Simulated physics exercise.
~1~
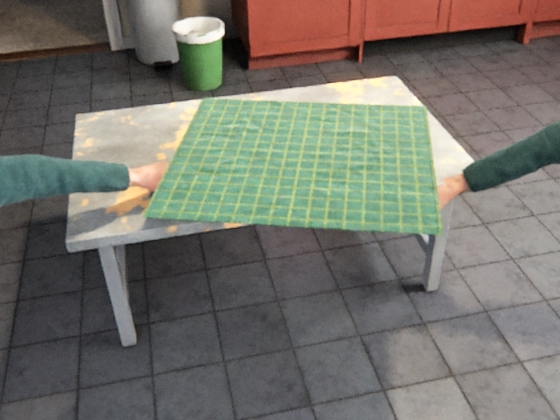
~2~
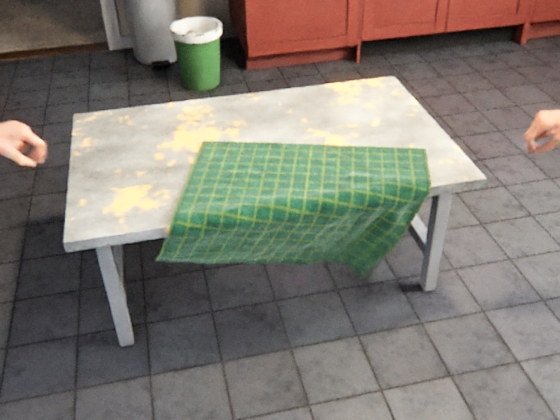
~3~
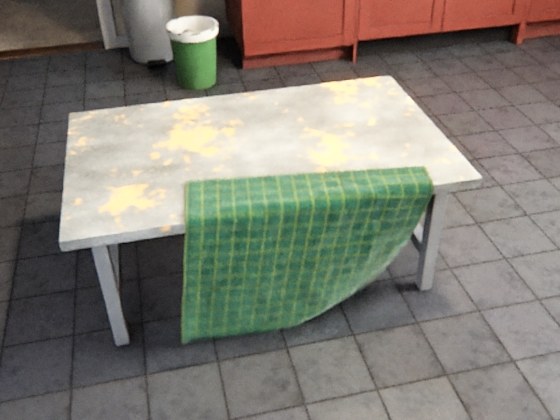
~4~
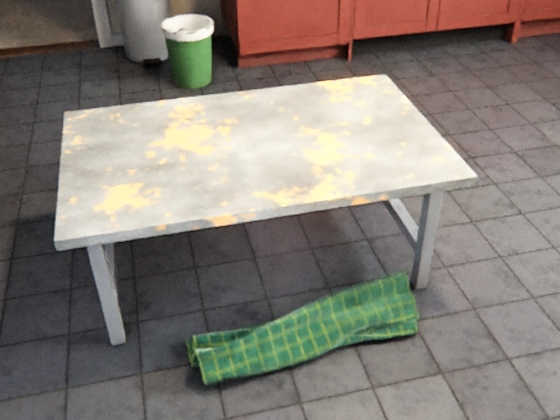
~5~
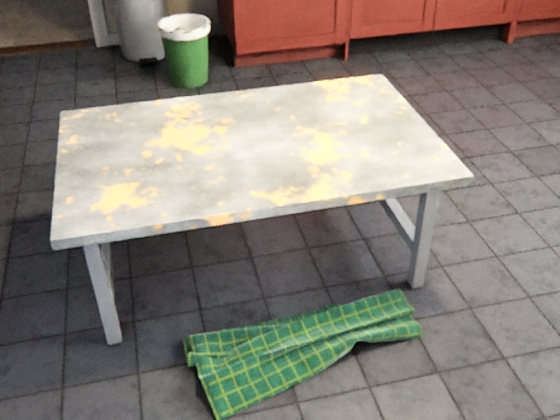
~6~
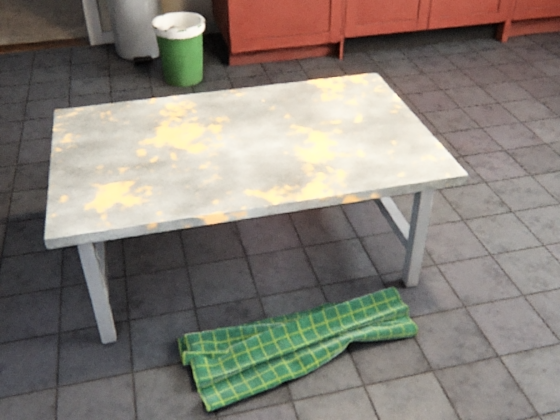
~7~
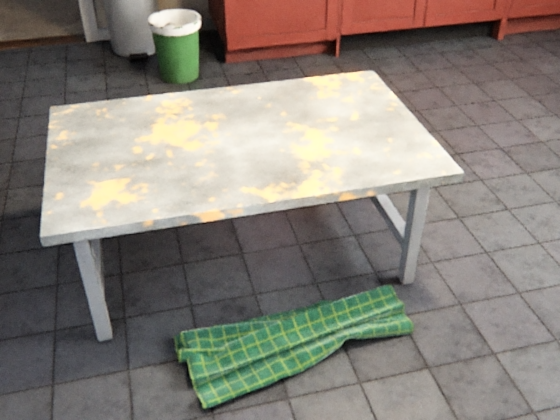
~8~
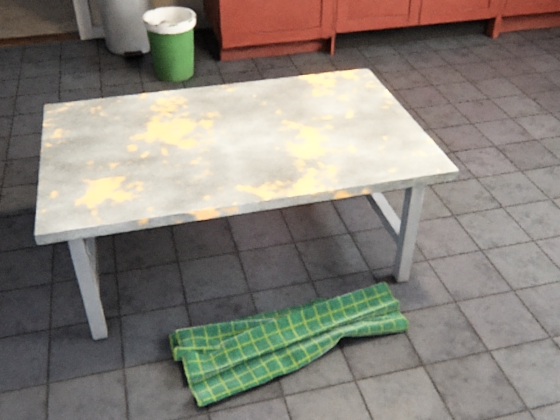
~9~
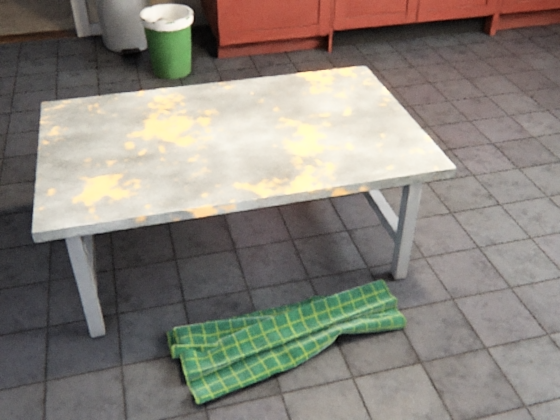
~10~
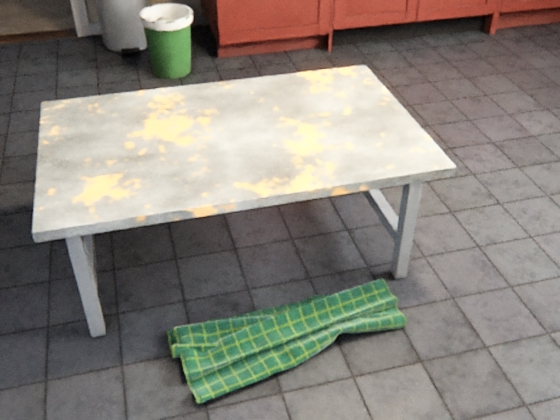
A green tea towel with a yellow grid is held flat by two hands in green sleeves above a pale table with yellowish patches, seen from above in a room with grey floor tiles. Red cabinets, a green bin with a white liner and a grey bin stand behind. The hands let go and draw apart, and the cloth lands partly on the table, its front portion hanging over the near edge. It slides off the edge and drops to the floor. The view shifts slightly as the towel settles, ending crumpled on the tiles before the bare table.
